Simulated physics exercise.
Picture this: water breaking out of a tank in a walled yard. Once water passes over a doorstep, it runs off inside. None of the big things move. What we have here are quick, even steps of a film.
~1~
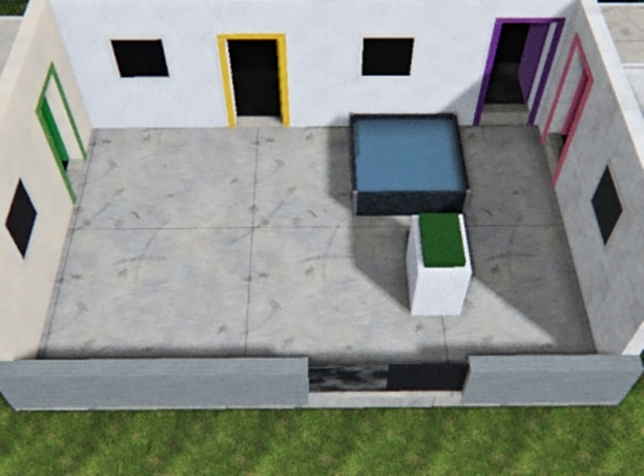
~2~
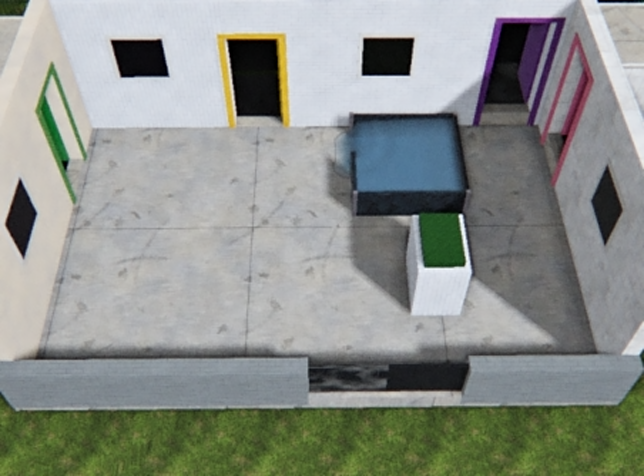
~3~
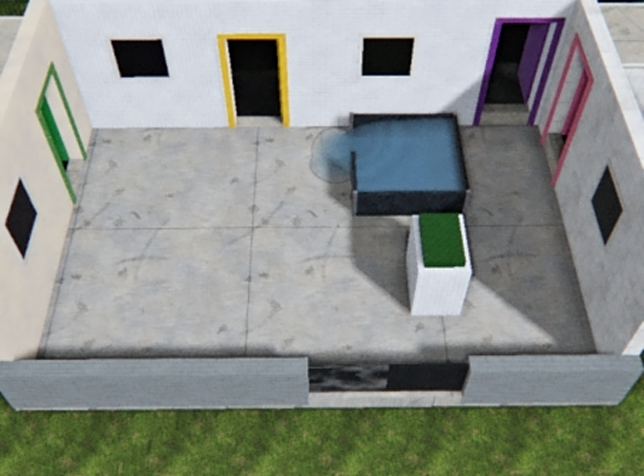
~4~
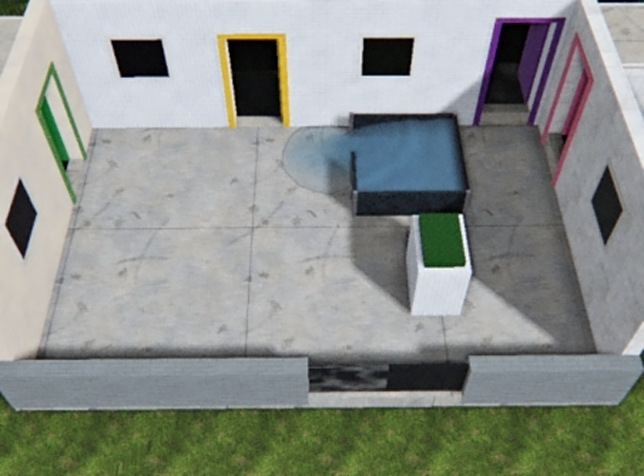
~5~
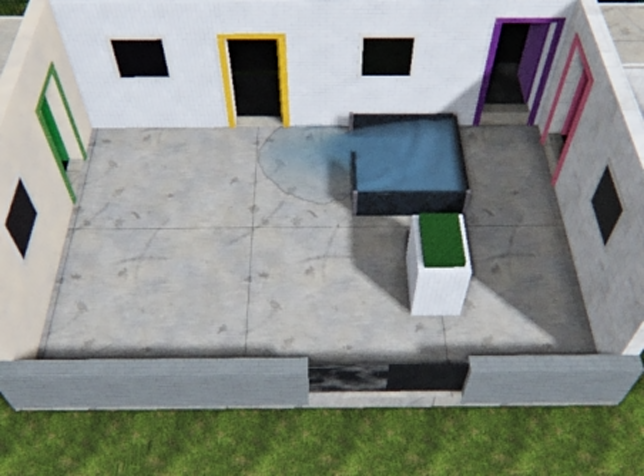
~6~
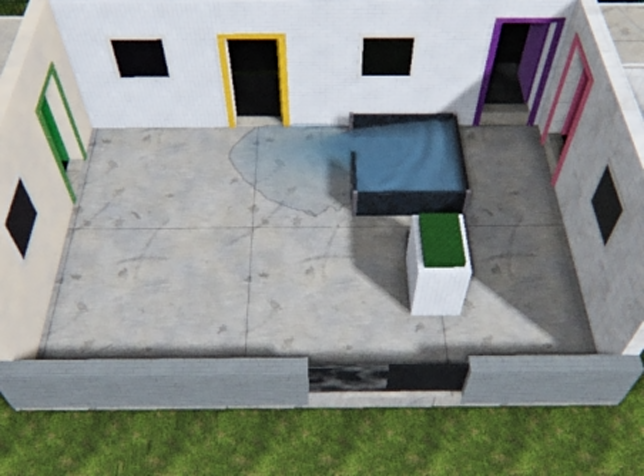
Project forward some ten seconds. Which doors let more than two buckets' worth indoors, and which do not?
The green door lets more through; the purple door does not; the pink door does not; the yellow door lets more through.
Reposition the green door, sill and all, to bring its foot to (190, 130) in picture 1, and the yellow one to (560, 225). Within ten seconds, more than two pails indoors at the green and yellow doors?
Here the green door stays within the limit while the yellow door stays within the limit.
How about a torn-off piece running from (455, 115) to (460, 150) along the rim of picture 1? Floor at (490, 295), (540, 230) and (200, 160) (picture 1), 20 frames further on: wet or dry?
Following the listed order, the three come out reached by the spill, reached by the spill and not reached.
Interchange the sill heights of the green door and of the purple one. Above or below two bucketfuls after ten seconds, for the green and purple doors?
Green: Falls short; purple: Falls short.
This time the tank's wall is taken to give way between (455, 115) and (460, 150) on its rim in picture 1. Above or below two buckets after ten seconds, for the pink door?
Pink falls short.
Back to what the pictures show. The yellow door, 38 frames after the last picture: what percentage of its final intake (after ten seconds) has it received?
That share would be near 95 %.
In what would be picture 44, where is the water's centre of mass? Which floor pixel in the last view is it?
Somewhere near (238, 209).
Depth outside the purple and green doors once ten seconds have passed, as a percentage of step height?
Approx. 0 % then 70 %.
A moment on, water covers 15 % of the floor; the green door not reached, the purple door not reached, the pink door not reached, the yellow door under two buckets in.
Next, water covers 30 % of the floor; the green door wet at the sill, nothing in, the purple door not reached, the pink door not reached, the yellow door over two buckets in.
Then, water covers 35 % of the floor; the green door over two buckets in, the purple door not reached, the pink door not reached, the yellow door over two buckets in.
Later, water covers 45 % of the floor; the green door over two buckets in, the purple door not reached, the pink door not reached, the yellow door over two buckets in.
In the end, water covers 65 % of the floor; the green door far over two buckets in, the purple door not reached, the pink door not reached, the yellow door over two buckets in.
